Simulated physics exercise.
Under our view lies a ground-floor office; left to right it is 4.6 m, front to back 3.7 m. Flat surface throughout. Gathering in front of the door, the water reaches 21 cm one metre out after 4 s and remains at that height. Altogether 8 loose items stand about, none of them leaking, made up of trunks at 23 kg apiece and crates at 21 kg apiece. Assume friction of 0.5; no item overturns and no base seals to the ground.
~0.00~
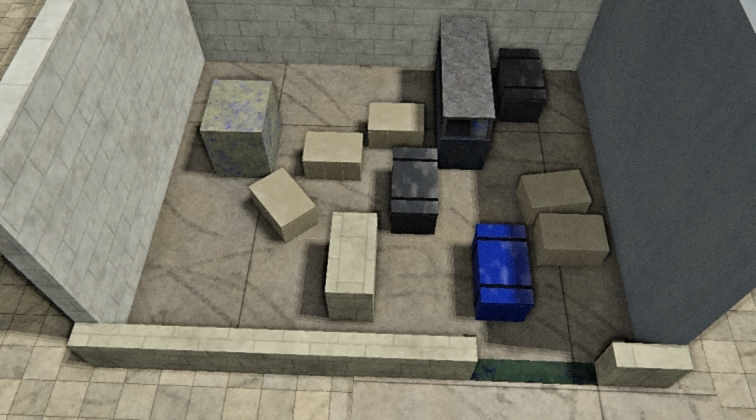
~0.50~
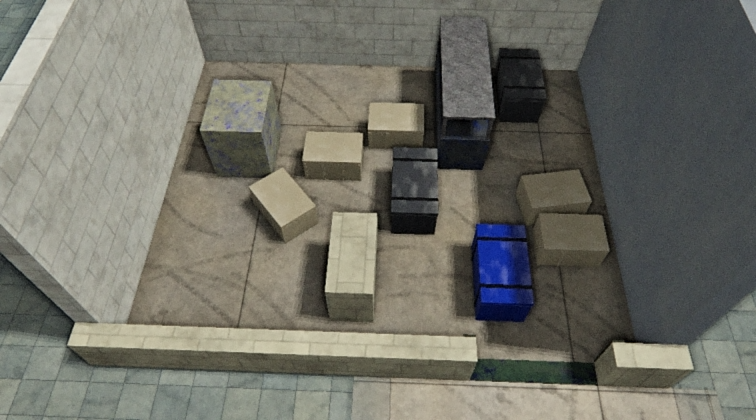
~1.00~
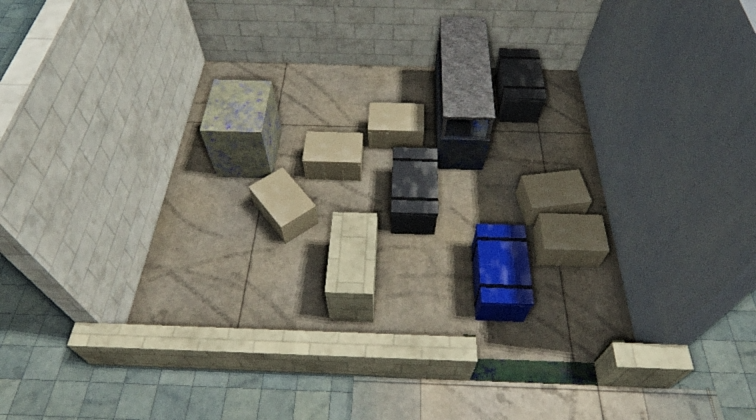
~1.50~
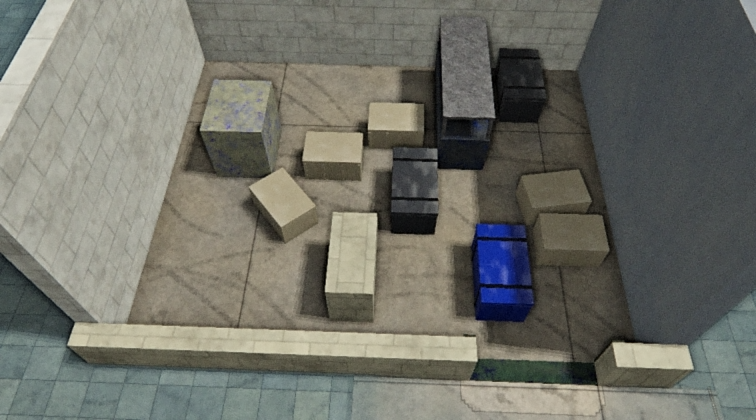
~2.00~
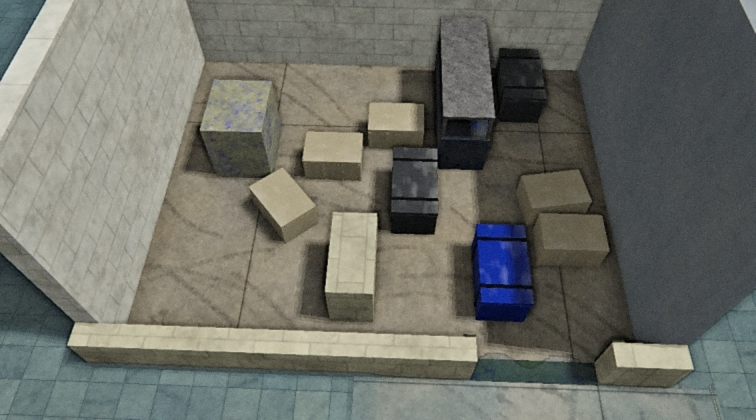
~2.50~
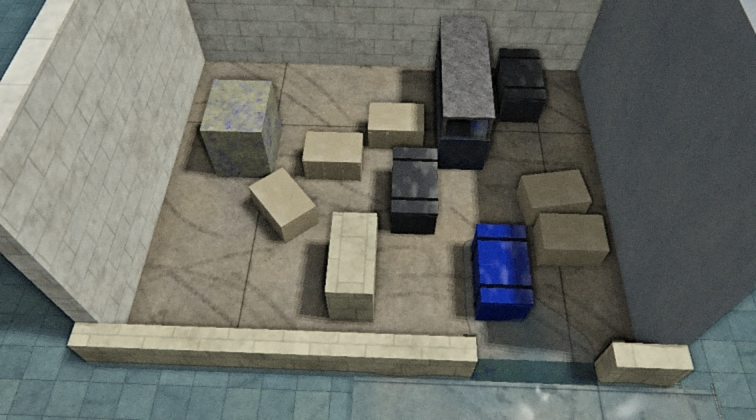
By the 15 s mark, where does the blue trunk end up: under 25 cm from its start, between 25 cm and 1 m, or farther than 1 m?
The blue trunk ends up farther than 1 m away.
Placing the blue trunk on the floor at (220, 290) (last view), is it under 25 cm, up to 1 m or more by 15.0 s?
Result: It remains near its start.
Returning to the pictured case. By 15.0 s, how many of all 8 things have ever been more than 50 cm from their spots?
The number is 6.
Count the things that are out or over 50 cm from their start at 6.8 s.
At that moment it comes to 4.
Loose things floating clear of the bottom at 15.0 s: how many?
It comes to 8 of them.
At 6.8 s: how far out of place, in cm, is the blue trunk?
About 140 cm out of place.
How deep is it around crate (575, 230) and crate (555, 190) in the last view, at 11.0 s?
17 and 18 cm.
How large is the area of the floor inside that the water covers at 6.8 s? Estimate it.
I'd put it close to 10.5 m2.
After 3.5 s the blue trunk is near (502, 257), 0.1 m from its start, aground; 0 afloat.
After 6.8 s the blue trunk is near (406, 171), 1.3 m from its start, afloat; 2 afloat.
After 11.0 s the blue trunk is near (359, 183), 1.6 m from its start, afloat; 5 afloat.
After 15.0 s the blue trunk is near (289, 255), 1.9 m from its start, afloat; 8 afloat.
